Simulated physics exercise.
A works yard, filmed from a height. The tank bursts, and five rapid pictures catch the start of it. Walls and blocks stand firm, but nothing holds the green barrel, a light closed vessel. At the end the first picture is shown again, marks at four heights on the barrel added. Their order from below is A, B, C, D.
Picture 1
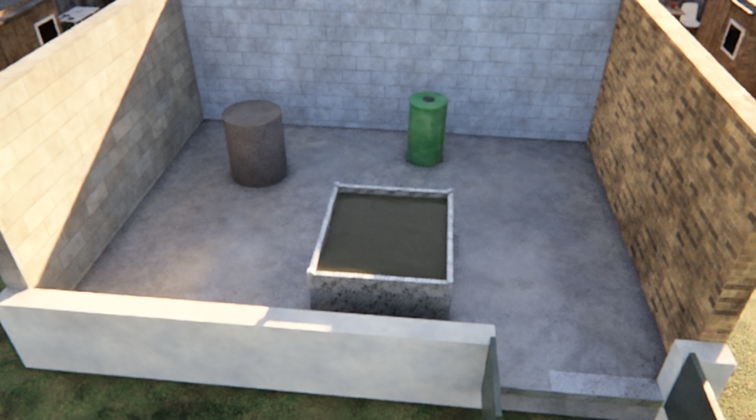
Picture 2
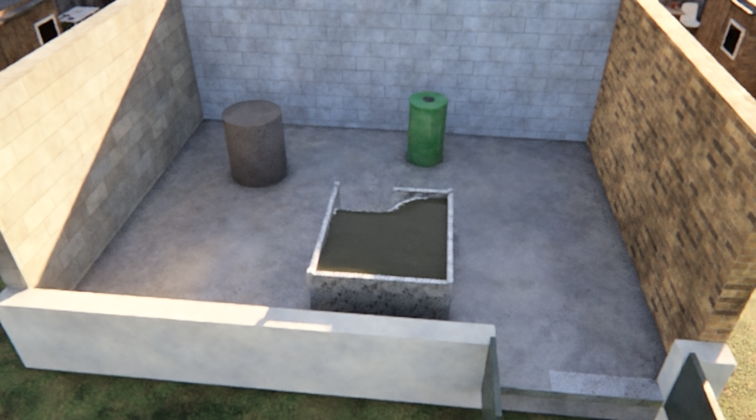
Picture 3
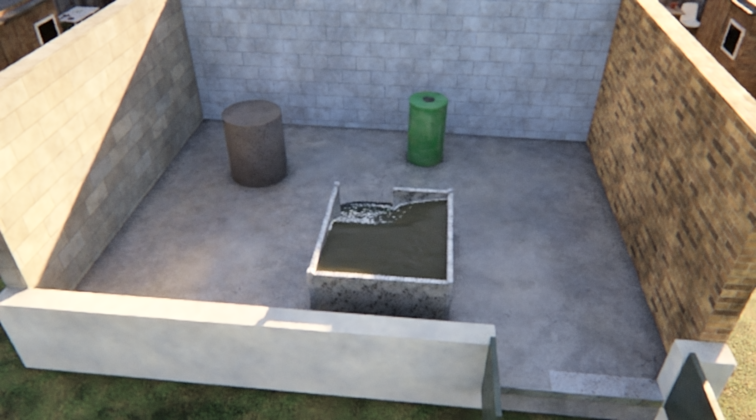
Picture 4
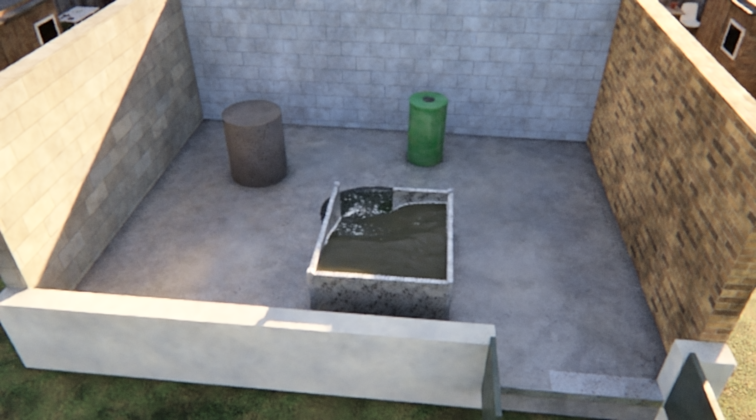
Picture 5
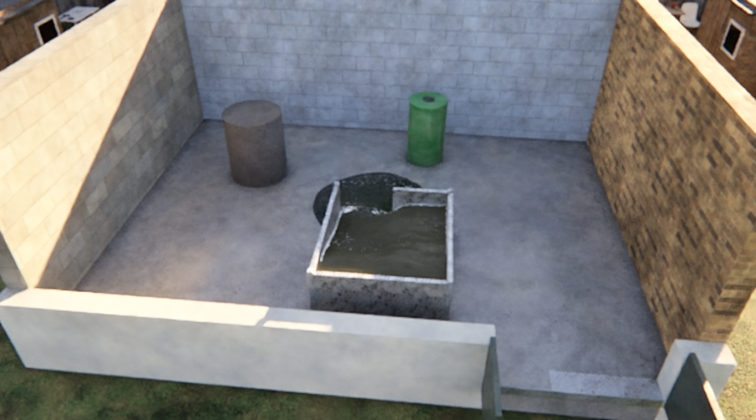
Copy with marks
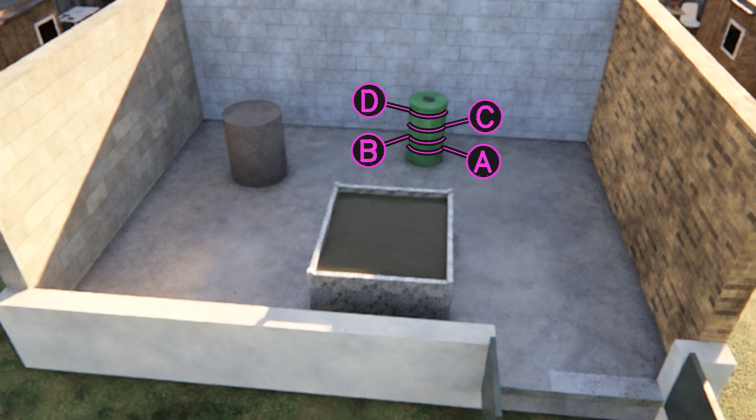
The clip shows a walled yard with a brown cylinder, a green barrel and a full rectangular tank; part of the tank's far wall opens, the dark water inside churns and drops, and a puddle spreads on the ground behind it.
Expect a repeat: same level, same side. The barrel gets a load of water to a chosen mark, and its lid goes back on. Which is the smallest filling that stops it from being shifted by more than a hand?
Level A just does it.
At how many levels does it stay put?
All four.
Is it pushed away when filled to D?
No.
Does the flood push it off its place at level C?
No, that is safe.
In magenta, A at (425, 152); B at (425, 143); C at (426, 131); D at (427, 116); from the bottom up A, B, C, D.
With A, it does not move.
With B, it does not move.
With C, it does not move.
With D, it does not move.
